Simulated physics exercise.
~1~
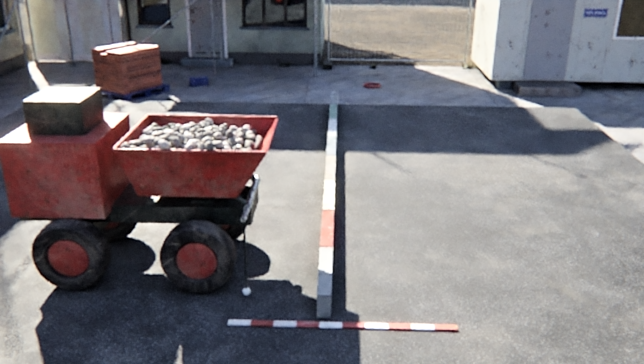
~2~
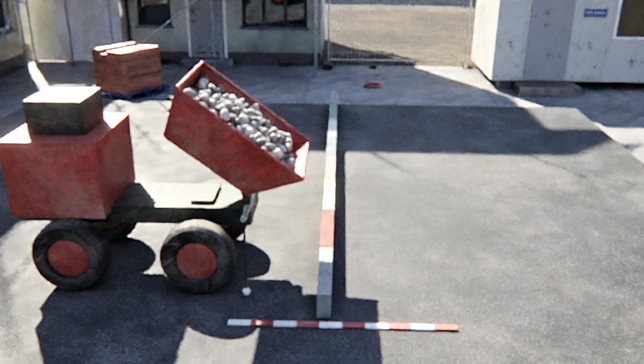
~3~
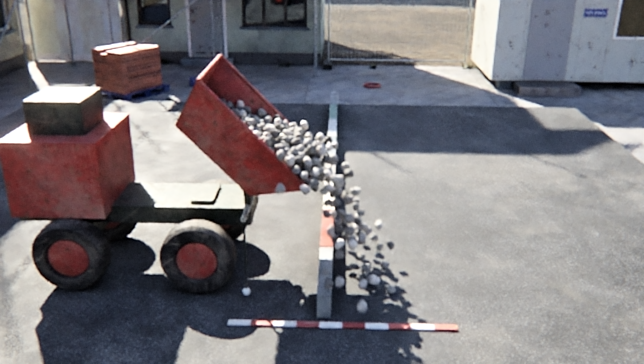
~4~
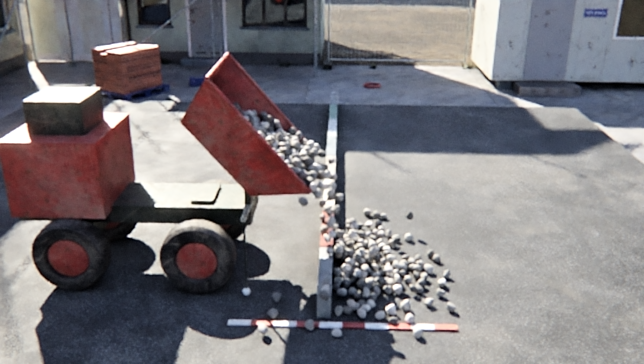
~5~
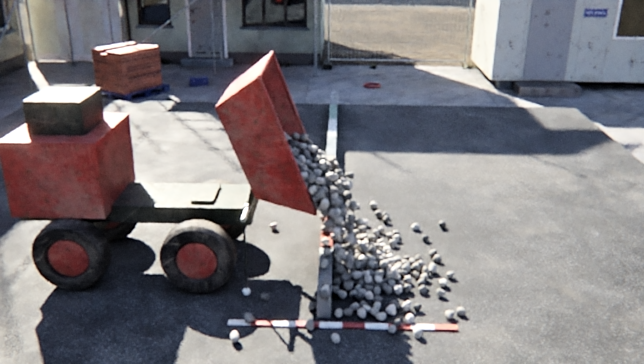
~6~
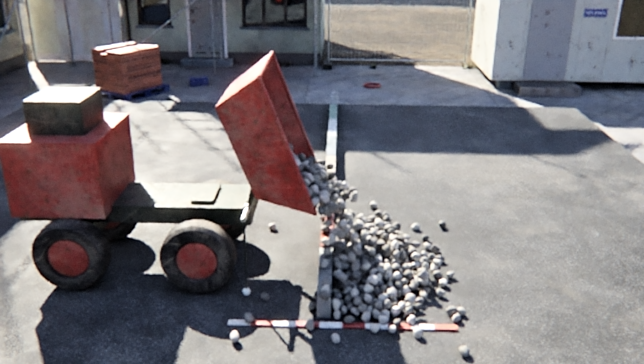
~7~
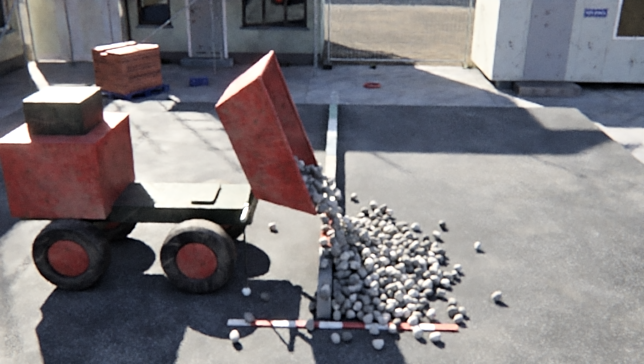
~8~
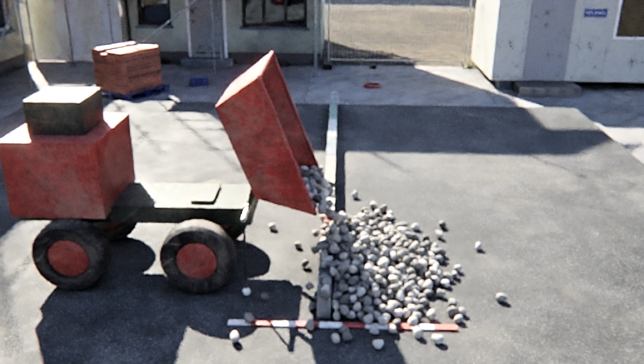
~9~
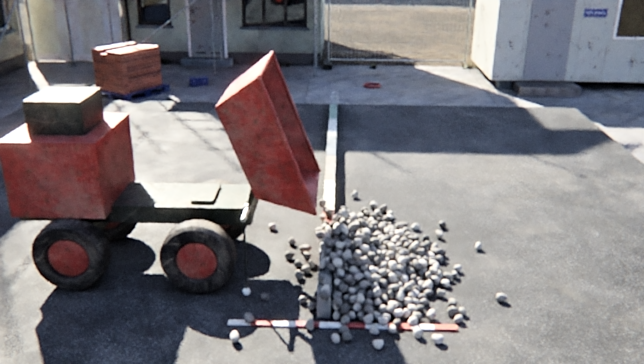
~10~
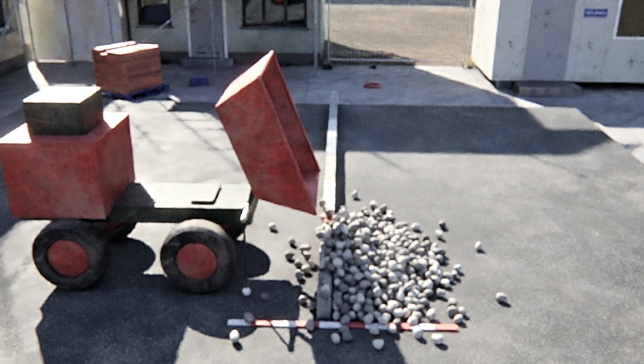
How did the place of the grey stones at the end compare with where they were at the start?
At the start the stones sat piled in the dumper's red skip. By the end they lay lower and further right, in a heap on the ground mostly beyond the kerb, with a few left on the dumper's side.
A red dumper tipped its skip up to the right in stages, and the smooth grey stones poured out over the low kerb, ending in a spread heap mostly on the far side while the emptied skip stayed steeply raised.
